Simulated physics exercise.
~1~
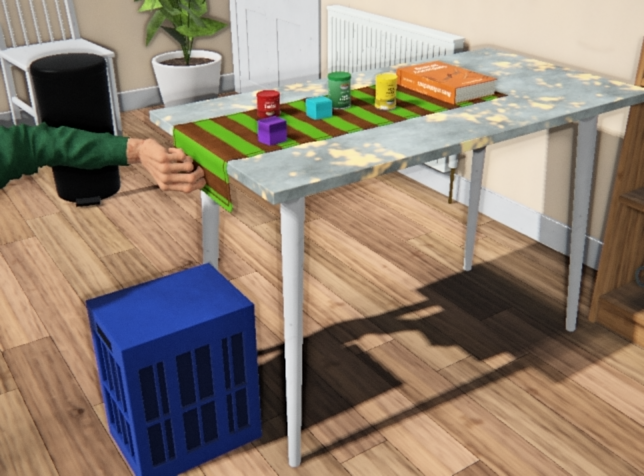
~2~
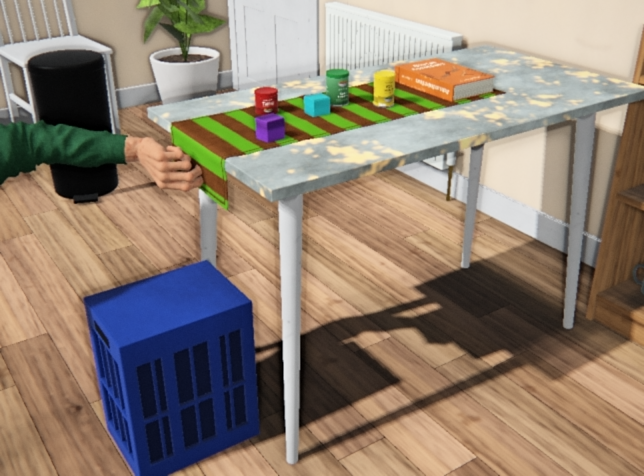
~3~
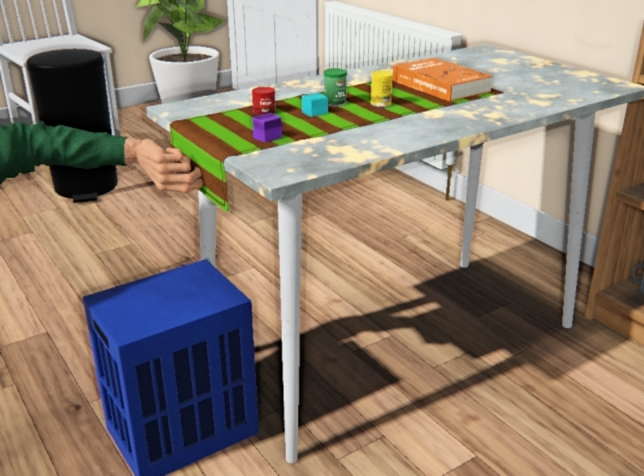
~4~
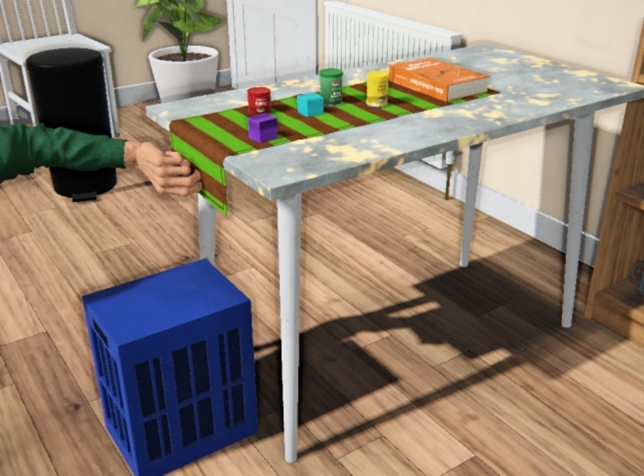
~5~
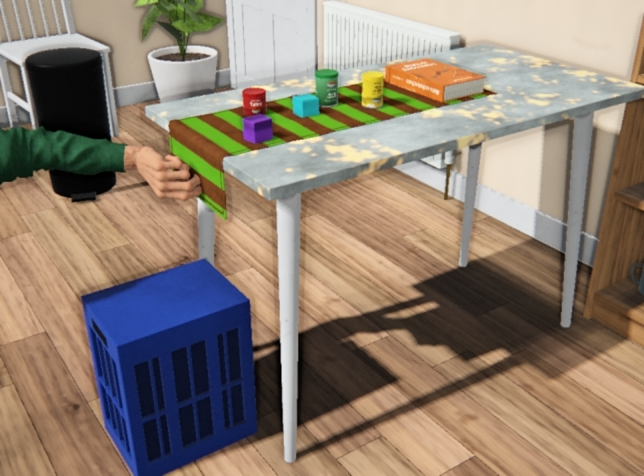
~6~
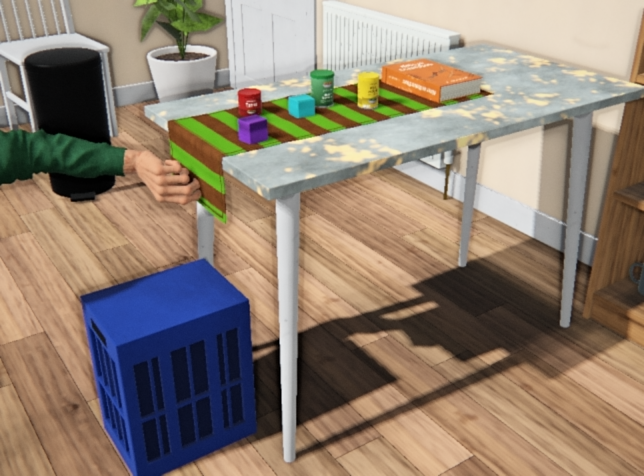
A hand slowly draws down a striped brown scarf, shifting the small objects slightly left.
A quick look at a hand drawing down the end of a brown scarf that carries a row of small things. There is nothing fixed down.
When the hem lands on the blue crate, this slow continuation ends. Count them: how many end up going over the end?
Fallen count: Two.
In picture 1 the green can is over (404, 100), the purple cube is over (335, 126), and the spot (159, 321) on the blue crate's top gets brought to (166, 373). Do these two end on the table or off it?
The green can ends up still on top and the purple cube ends up off the top.
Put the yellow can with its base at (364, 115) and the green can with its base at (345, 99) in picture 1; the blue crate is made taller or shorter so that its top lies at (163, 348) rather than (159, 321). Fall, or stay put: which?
The yellow can ends up off while the green can ends up on top.
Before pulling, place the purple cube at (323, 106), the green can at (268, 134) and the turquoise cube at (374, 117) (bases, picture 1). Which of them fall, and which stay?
The purple cube will stay where it is, the green can will end up off, the turquoise cube will stay where it is.
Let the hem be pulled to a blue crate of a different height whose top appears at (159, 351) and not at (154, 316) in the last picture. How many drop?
The count: 4.
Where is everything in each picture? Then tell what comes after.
Hem (232, 212); purple cube (272, 120); red pot (268, 93); turquoise cube (319, 99); green can (340, 74); yellow can (387, 76); top of the crate (159, 321), in the first frame.
Hem (228, 210); purple cube (270, 117), in the second frame.
Hem (229, 211); red pot (264, 90), in the third frame.
Hem (227, 215); turquoise cube (310, 96); top of the crate (156, 317), in the fourth frame.
Hem (227, 219); green can (327, 72), in the fifth frame.
Hem (226, 223); purple cube (253, 119); red pot (249, 91); turquoise cube (302, 98); green can (322, 72); yellow can (369, 75), in the sixth frame.
Soon after, hem near (200, 230); all still up.
After that, hem near (201, 257); purple cube gone.
And then, hem on the crate; purple cube and red pot gone.
In the end, hem on the crate; purple cube and red pot gone. The table loses two.
